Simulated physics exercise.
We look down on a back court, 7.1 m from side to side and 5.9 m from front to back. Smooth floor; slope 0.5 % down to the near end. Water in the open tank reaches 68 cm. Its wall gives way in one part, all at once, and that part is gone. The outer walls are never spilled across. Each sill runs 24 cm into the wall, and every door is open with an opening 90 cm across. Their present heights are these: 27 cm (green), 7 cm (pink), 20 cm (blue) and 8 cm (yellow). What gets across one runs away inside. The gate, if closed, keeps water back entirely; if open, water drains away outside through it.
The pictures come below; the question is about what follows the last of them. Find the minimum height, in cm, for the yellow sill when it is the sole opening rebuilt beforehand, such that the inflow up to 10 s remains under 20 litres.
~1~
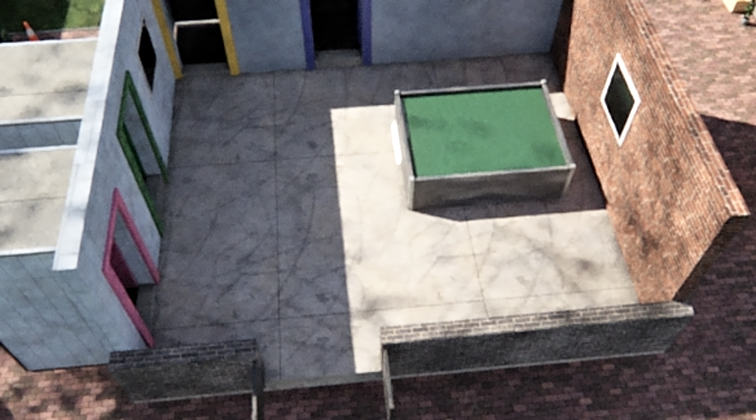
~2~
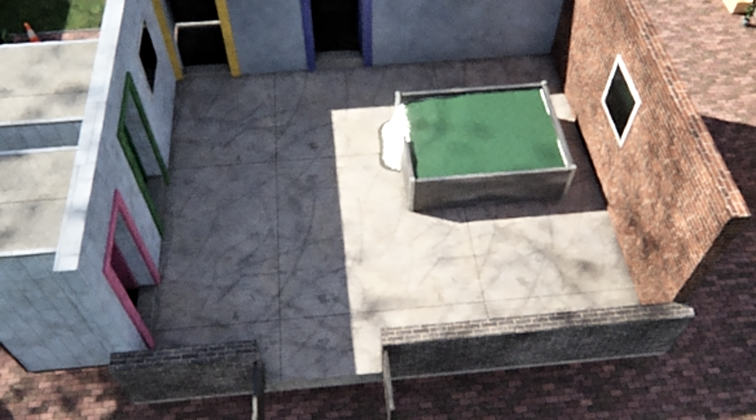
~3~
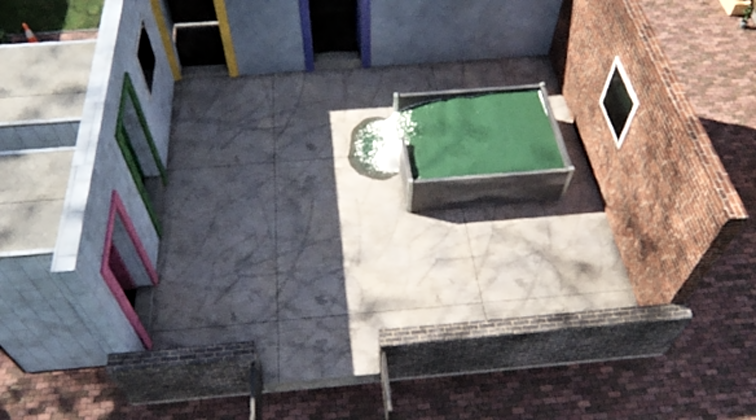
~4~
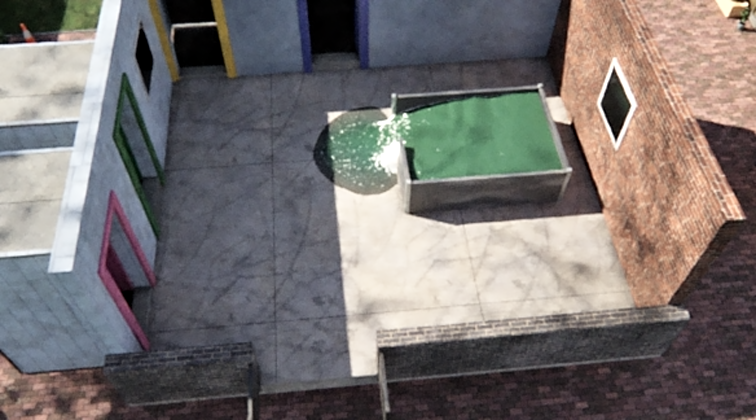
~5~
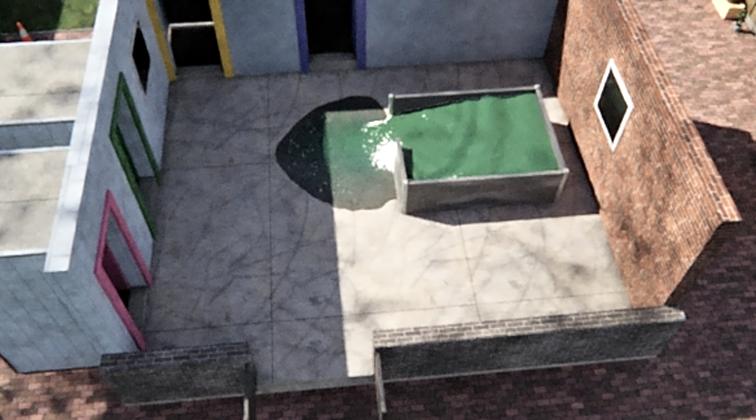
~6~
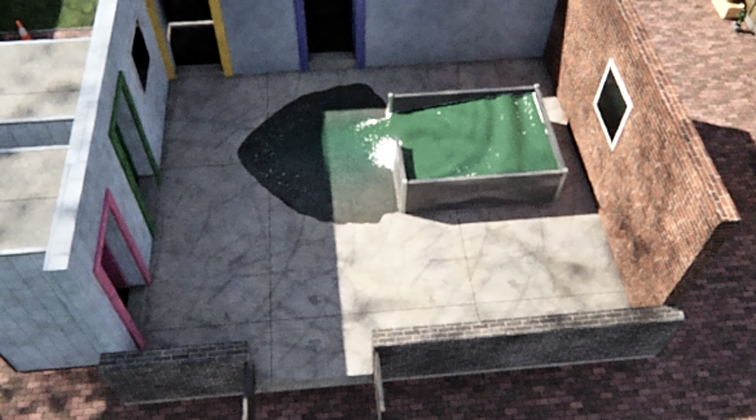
The minimum height is about 23 cm.
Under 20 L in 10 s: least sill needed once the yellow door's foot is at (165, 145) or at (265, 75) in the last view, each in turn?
In turn: Roughly 20 cm, roughly 13.5 cm.
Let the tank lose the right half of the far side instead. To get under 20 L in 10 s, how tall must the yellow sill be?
Some 10.0 cm.
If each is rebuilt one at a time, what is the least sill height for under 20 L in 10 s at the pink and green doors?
Some 12.0 cm for pink, some 16 cm for green.
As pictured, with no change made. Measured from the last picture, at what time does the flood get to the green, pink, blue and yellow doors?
Times: Green 0.6 s, pink 1.6 s, blue 0.6 s, yellow 0.9 s.
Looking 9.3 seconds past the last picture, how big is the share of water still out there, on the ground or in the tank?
I'd estimate some 84 in a hundred.
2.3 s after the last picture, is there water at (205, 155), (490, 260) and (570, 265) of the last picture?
Listed order - soaked through, unwetted, unwetted.
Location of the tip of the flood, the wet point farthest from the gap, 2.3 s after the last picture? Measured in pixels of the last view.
Roughly at (139, 378) in the last view.
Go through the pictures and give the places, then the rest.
The first frame shows still water, 68 cm deep, in the open tank at (481, 132); the yellow door at (196, 33) is dry.
In the second frame, the front is at (383, 160), 0.4 m from the gap at (402, 135); 0.2 m2 of floor is wet, 68 cm left at the back.
In the third frame, the gap is at (400, 138), the front 0.8 m out at (352, 158); the back of the open tank holds 68 cm.
In the fourth frame, the front is at (318, 158), 1.4 m from the gap at (398, 140); 1.9 m2 of floor is wet, 68 cm left at the back.
In the fifth frame, the front is at (284, 163), 1.9 m from the gap at (395, 140); 3.3 m2 of floor is wet, 68 cm left at the back.
In the sixth frame, the gap is at (395, 139), the front 2.6 m out at (244, 154); the back of the open tank holds 66 cm; 1.8 m in a straight line remain to the yellow door at (190, 34).
Then, 0.7 s after the last picture water covers 35 % of the floor, deepest (39 cm) near (383, 142); it has not reached the yellow door.
Then, 2.3 s after the last picture water covers 45 % of the floor, deepest (29 cm) near (169, 90); 22 cm at the yellow door, 53 litres in over its 8 cm sill.
Then, 9.3 s after the last picture water covers 95 % of the floor, deepest (13 cm) near (139, 378); 9 cm at the yellow door, 180 litres in over its 8 cm sill.
At the yellow door as built, the water peaked near 23 cm, 2.1 s after the last picture.
With a sill of 20 cm, 34 litres would have come in within the 10 s; with 27 cm, 9 litres. So under 20 litres takes about 23 cm.
